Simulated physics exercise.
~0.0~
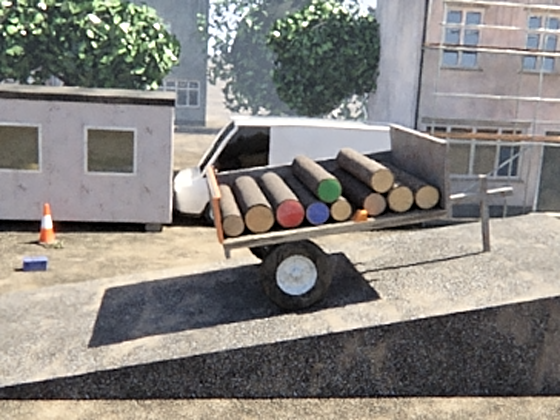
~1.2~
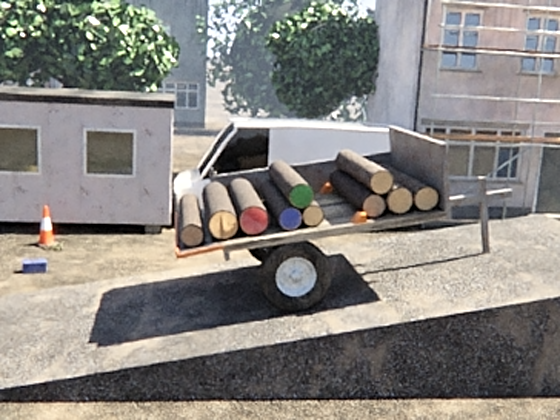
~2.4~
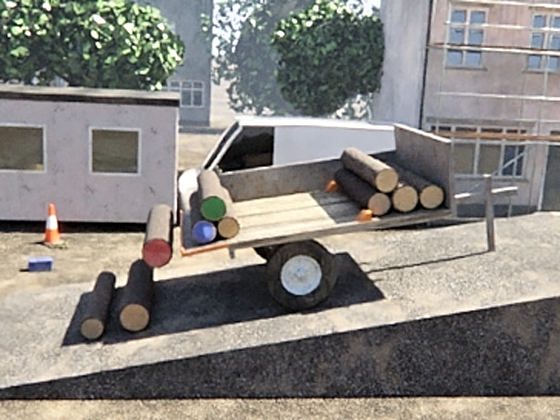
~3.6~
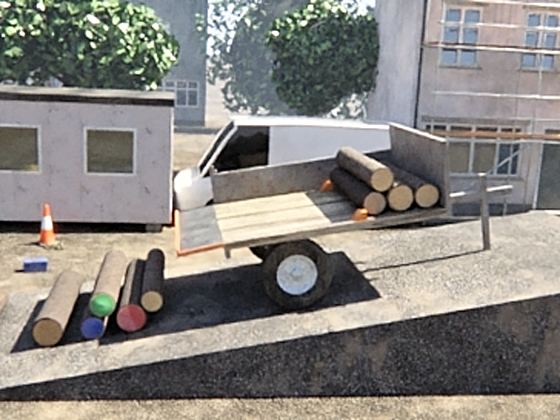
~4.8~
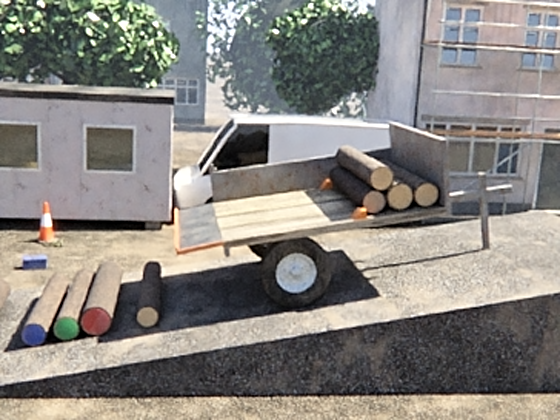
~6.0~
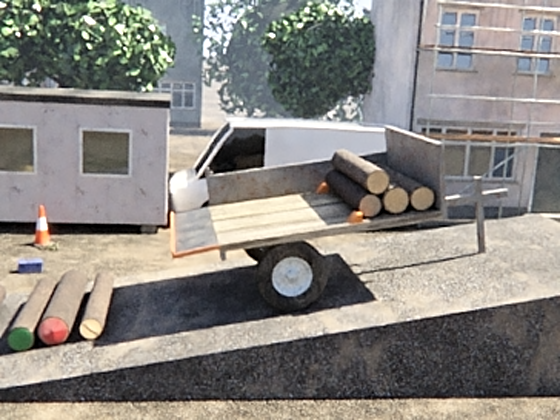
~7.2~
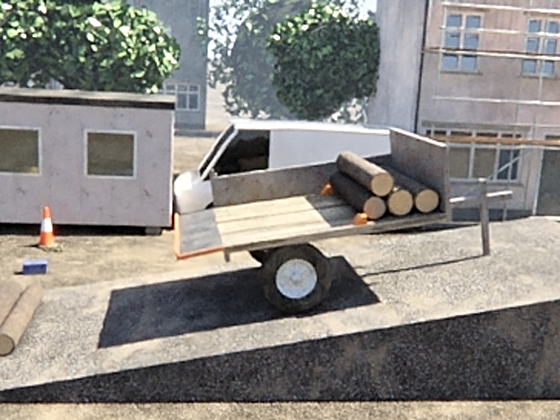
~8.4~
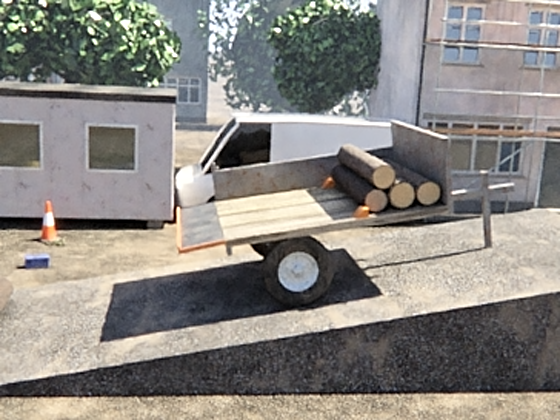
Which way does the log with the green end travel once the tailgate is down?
It rolls to the left, off the lowered tailgate and on down the ramp until it leaves view.
